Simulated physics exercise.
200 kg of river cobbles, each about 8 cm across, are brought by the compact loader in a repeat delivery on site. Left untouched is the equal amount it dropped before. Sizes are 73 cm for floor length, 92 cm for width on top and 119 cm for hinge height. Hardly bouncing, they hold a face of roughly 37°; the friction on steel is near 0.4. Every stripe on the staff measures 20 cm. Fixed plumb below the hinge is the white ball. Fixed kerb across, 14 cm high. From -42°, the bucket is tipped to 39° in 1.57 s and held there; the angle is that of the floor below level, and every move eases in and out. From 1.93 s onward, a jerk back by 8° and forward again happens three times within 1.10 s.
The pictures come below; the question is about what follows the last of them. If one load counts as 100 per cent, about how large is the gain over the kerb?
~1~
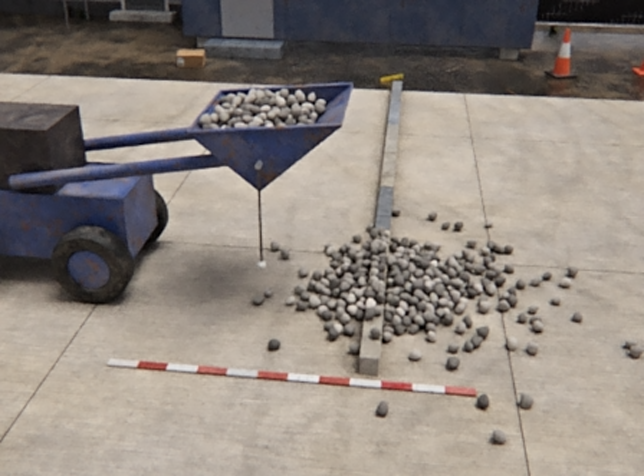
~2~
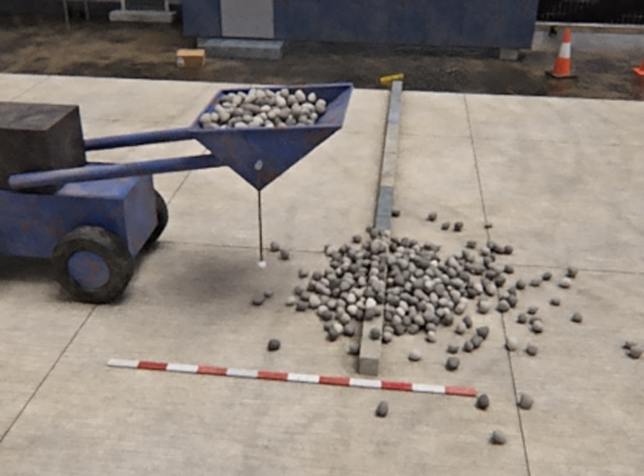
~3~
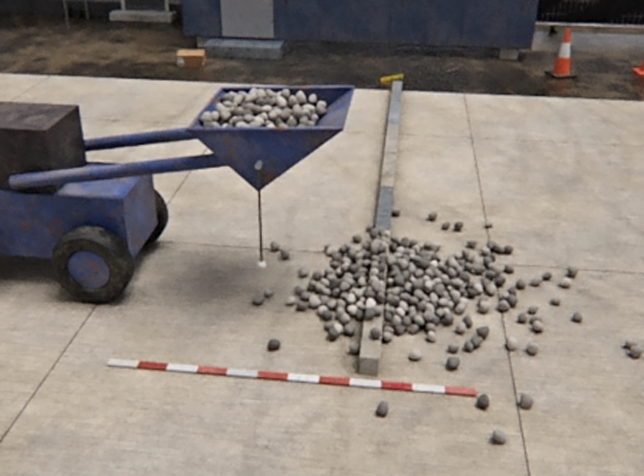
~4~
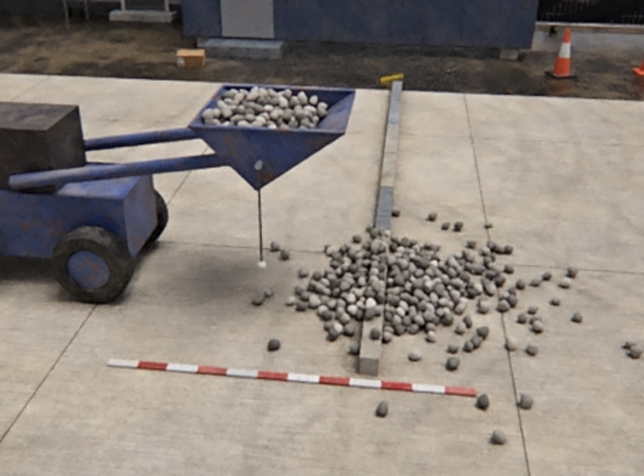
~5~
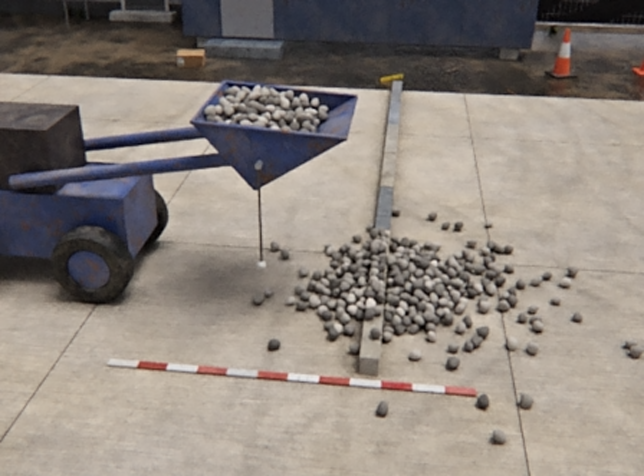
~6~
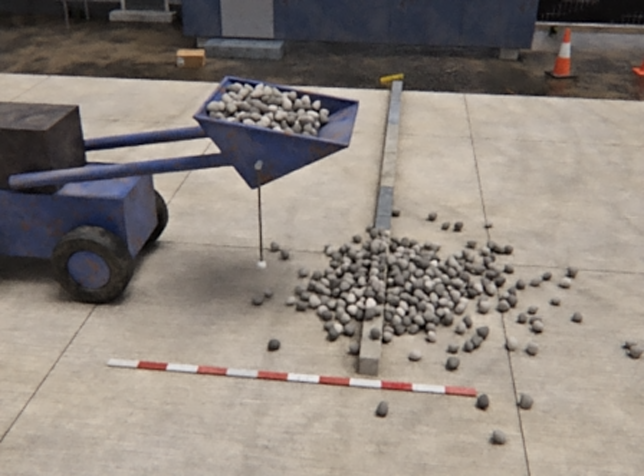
Around 43 per cent.
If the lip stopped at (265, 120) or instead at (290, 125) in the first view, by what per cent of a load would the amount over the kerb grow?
The first position would add some 0 per cent, the second some 5.
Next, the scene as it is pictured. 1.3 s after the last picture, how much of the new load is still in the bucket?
Around 30 per cent of the load is still inside.
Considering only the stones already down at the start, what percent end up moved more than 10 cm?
The answer is about 5 per cent.
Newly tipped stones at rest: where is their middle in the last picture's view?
Near (365, 276).
Then, 0.8 s after the last picture the floor is at 26°; in per cent of one load, 99 in the bucket, 34 on this side of the kerb, 67 over the kerb; the foremost stones are at (576, 301).
Then, 1.3 s after the last picture the floor is at 39°; in per cent of one load, 28 in the bucket, 100 on this side of the kerb, 72 over the kerb; the foremost stones are at (576, 301).
Then, 3.1 s after the last picture the floor is at 39°; in per cent of one load, 0 in the bucket, 90 on this side of the kerb, 110 over the kerb; the foremost stones are at (576, 301).
Then, 5.5 s after the last picture the floor is at 39°; in per cent of one load, 0 in the bucket, 90 on this side of the kerb, 110 over the kerb; the foremost stones are at (576, 301). Net gain over the kerb, 43.
